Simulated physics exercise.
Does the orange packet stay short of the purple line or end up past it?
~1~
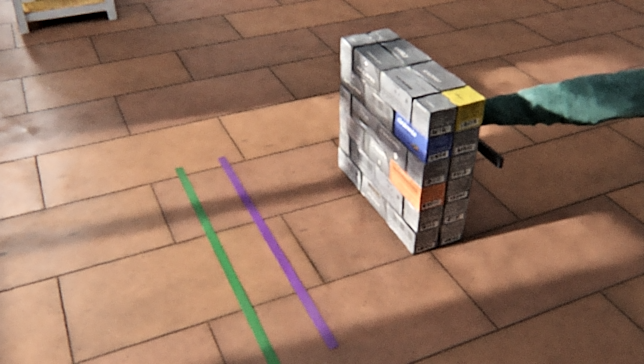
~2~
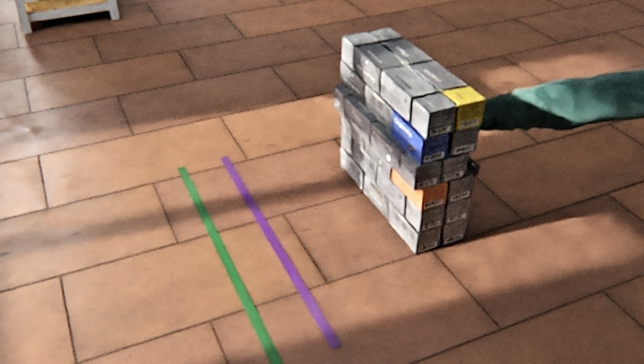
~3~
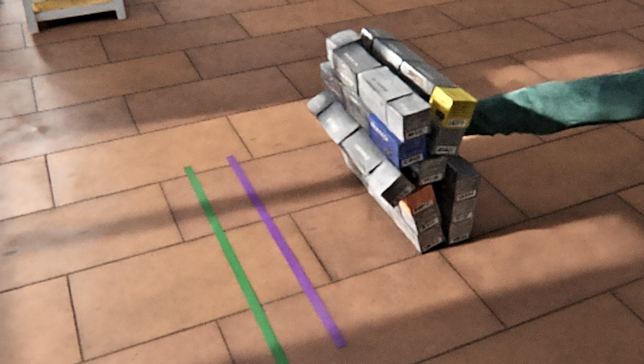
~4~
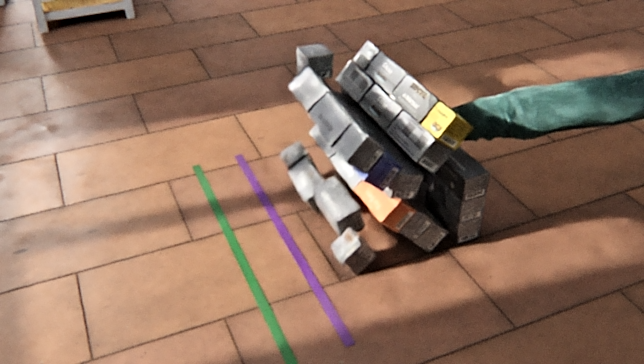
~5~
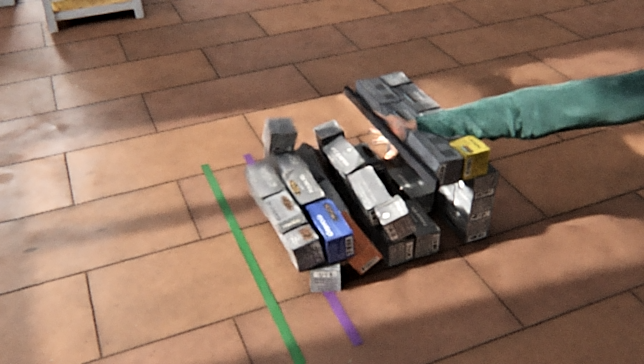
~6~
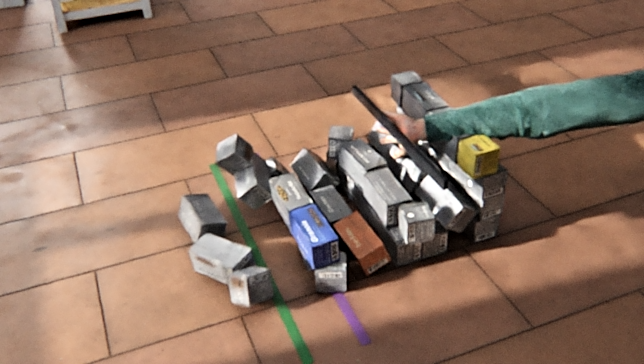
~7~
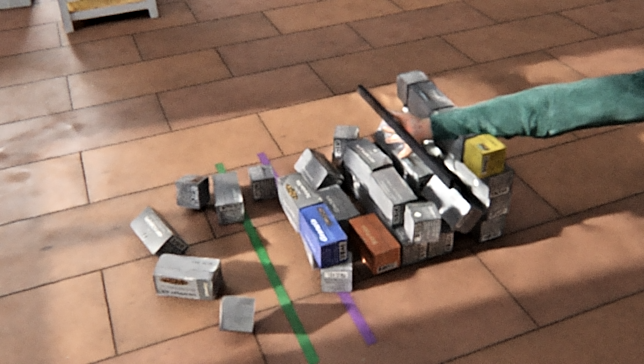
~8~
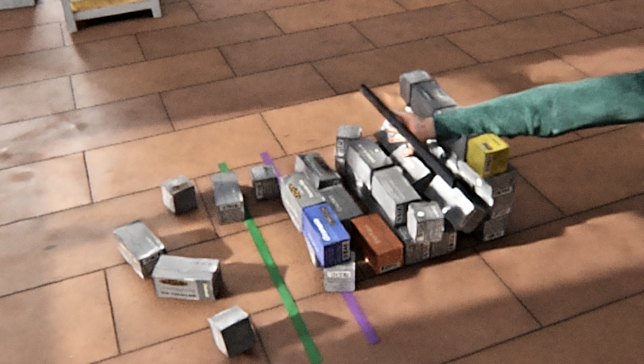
The orange packet stays short of the purple line. It comes to rest in the heap to the right of the line, beside the blue packet.
On a floor of reddish-brown tiles, seen from above at an angle, a stacked block of mostly grey packets, with one blue, one orange and one yellow, stands to the right of a green and a purple line. A green-sleeved arm reaches in from the right and drives a dark strip of wood into the back of the block. The middle bulges left, then the upper rows tip and collapse toward the lines. Several grey packets tumble past the purple line, some beyond the green. The rest lie heaped by the strip, the blue, orange and yellow ones among them.
